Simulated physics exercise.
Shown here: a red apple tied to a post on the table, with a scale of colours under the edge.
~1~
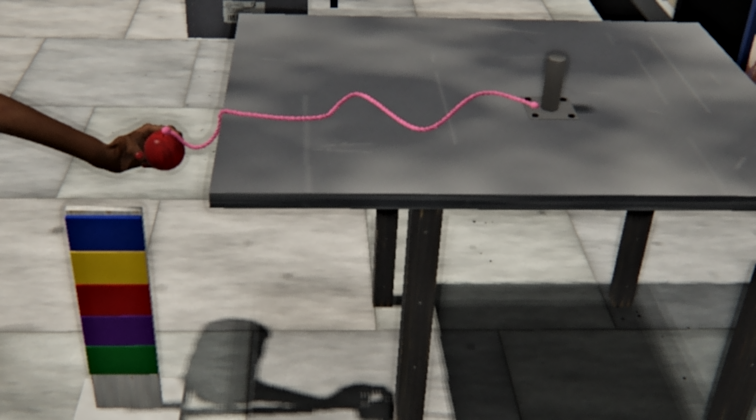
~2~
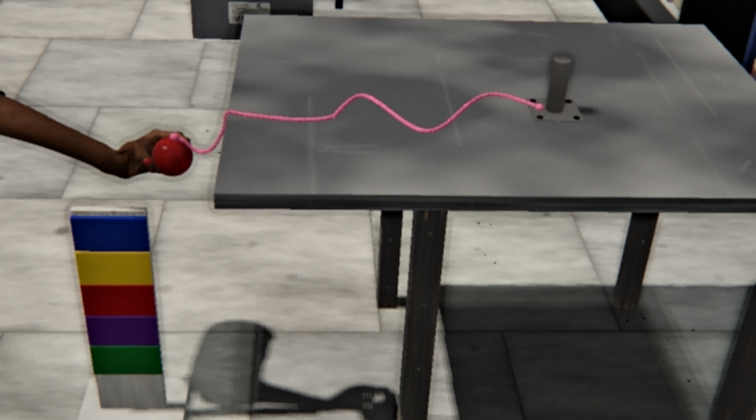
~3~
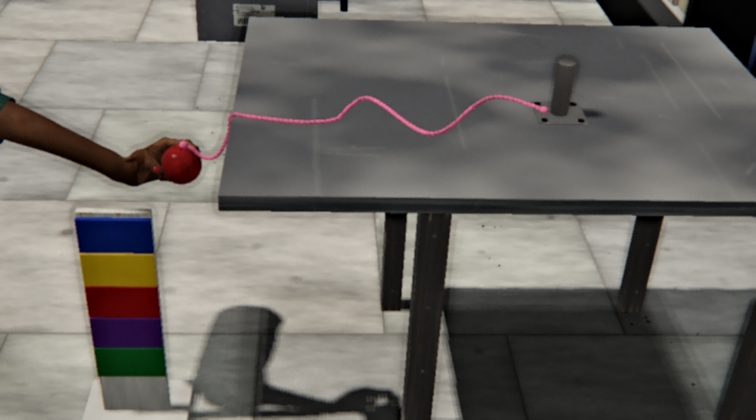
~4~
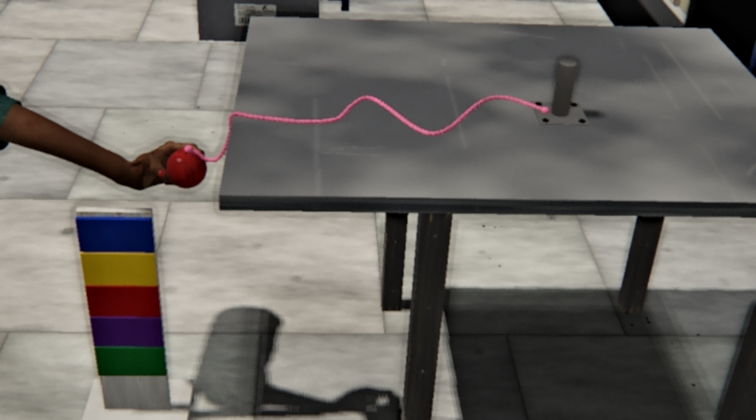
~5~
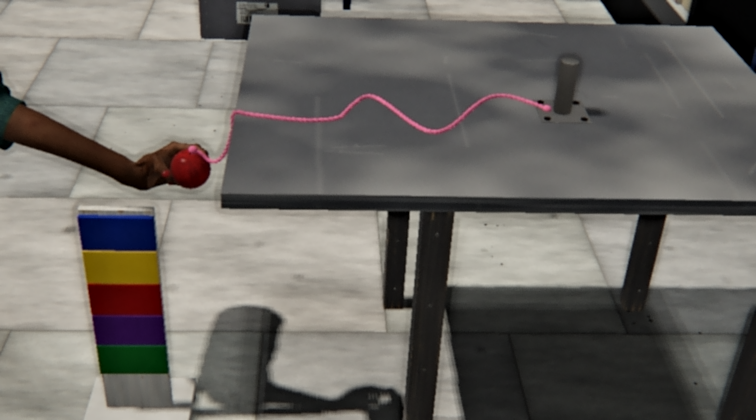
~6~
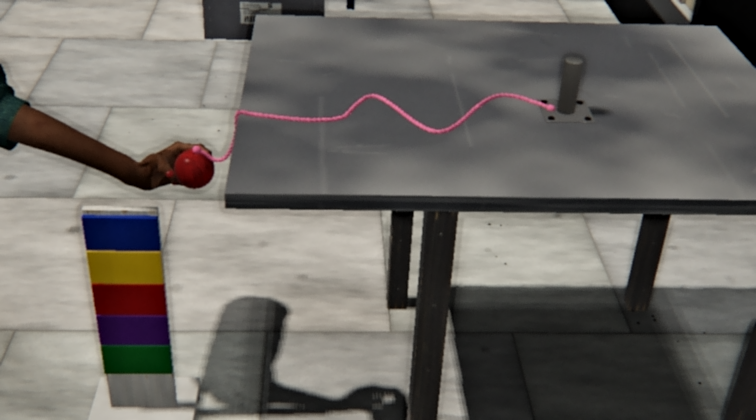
A dark-skinned hand holds a red ball-like object on a pink cord and eases it slightly right and down, slowing, beside a grey table on pale paving, seen from slightly above. The cord lies in waves across the tabletop to a short grey post at right, while an upright strip below shows blue, yellow, red, purple and green bands. The view shifts very slightly, and the cord's waves barely change.
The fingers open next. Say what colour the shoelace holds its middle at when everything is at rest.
That would be red.
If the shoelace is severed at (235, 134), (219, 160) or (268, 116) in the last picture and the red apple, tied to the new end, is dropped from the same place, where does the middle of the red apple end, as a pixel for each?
The places are (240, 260), (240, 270) and (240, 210).
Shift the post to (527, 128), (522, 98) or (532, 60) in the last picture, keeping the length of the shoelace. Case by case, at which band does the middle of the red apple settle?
For the first it is purple, for the second purple, for the third red.
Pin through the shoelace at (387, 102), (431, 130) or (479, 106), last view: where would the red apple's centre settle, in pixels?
Estimated pixels in sequence: (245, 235), (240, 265) and (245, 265).
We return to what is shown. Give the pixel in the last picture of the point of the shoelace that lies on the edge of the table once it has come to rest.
The spot located at (351, 111) in the last picture.
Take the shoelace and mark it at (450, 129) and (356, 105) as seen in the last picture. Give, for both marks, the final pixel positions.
The first moves to (395, 111), the second to (252, 113).
Soon after, apple near (206, 299); level with red.
After that, apple near (276, 295); level with red.
And then, apple near (229, 304); level with red.
In the end, apple near (244, 306); level with red. The red one.
